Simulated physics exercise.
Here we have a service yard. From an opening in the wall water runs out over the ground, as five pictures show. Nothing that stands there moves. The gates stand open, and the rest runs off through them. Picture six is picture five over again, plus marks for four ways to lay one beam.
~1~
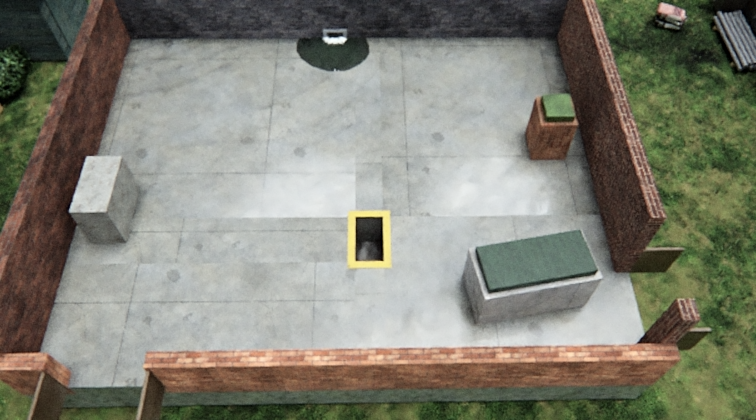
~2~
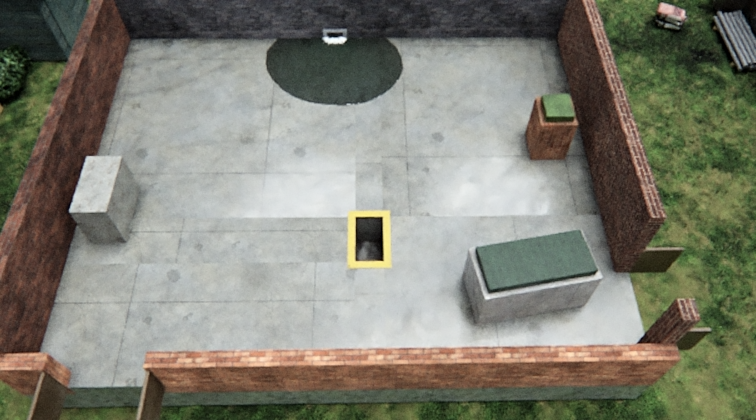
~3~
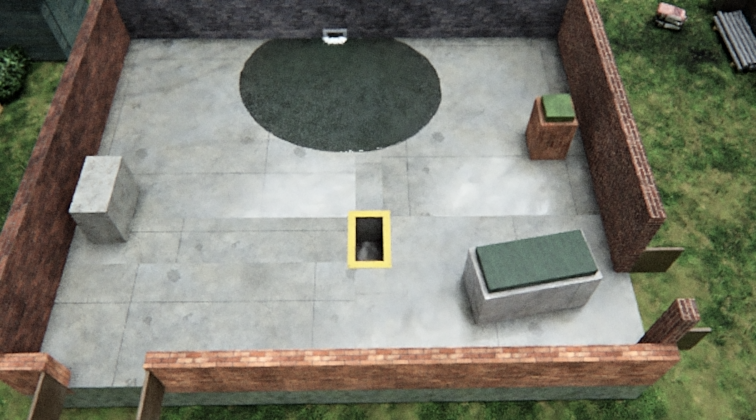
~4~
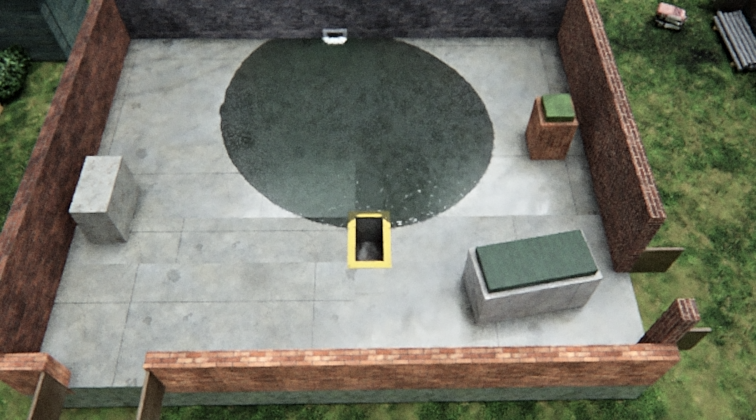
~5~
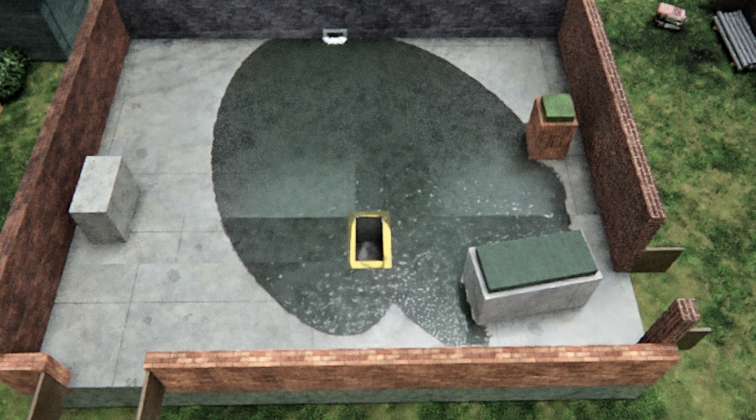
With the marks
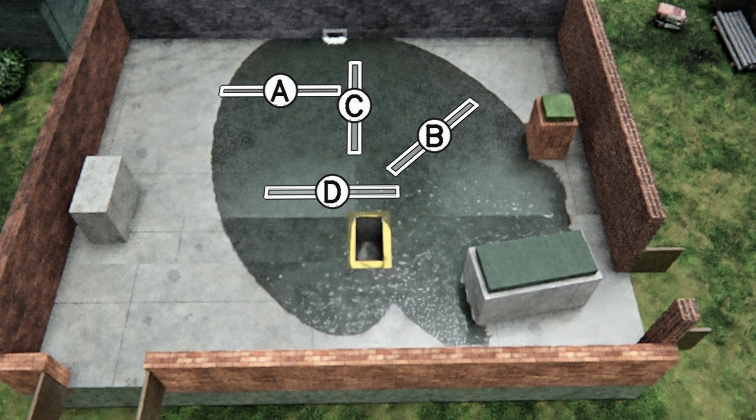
Walled concrete yard with a dark patch of water spreading from the back wall, surrounding the yellow-framed gully and reaching grey block.
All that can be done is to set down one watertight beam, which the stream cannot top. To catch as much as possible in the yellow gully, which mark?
The best spot is B.
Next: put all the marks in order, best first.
The order is B, C, A, D.
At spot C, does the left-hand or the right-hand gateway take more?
The right gate.
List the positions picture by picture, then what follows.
The first picture shows outfall at (335, 34); yellow gully at (369, 239); open gate at (624, 308); open gate at (117, 372); 2 % of the ground under water, visible out to (315, 64); yellow gully still dry.
In the second picture, 7 % of the ground under water, visible out to (367, 98); yellow gully still dry.
In the third picture, 15 % of the ground under water, visible out to (398, 139); yellow gully still dry.
In the fourth picture, 29 % of the ground under water, visible out to (388, 224); yellow gully still dry.
In the fifth picture, 46 % of the ground under water, visible out to (454, 323); yellow gully taking water.
In white, A from (221, 91) to (339, 90); B from (391, 171) to (473, 102); C from (354, 152) to (355, 62); D from (266, 192) to (397, 191).
With A, about 6 % of the stream goes into the yellow gully, about 90 % out by the gates.
With B, about 40 % of the stream goes into the yellow gully, about 59 % out by the gates.
With C, about 26 % of the stream goes into the yellow gully, about 73 % out by the gates.
With D, next to none of the stream goes into the yellow gully, about 96 % out by the gates.
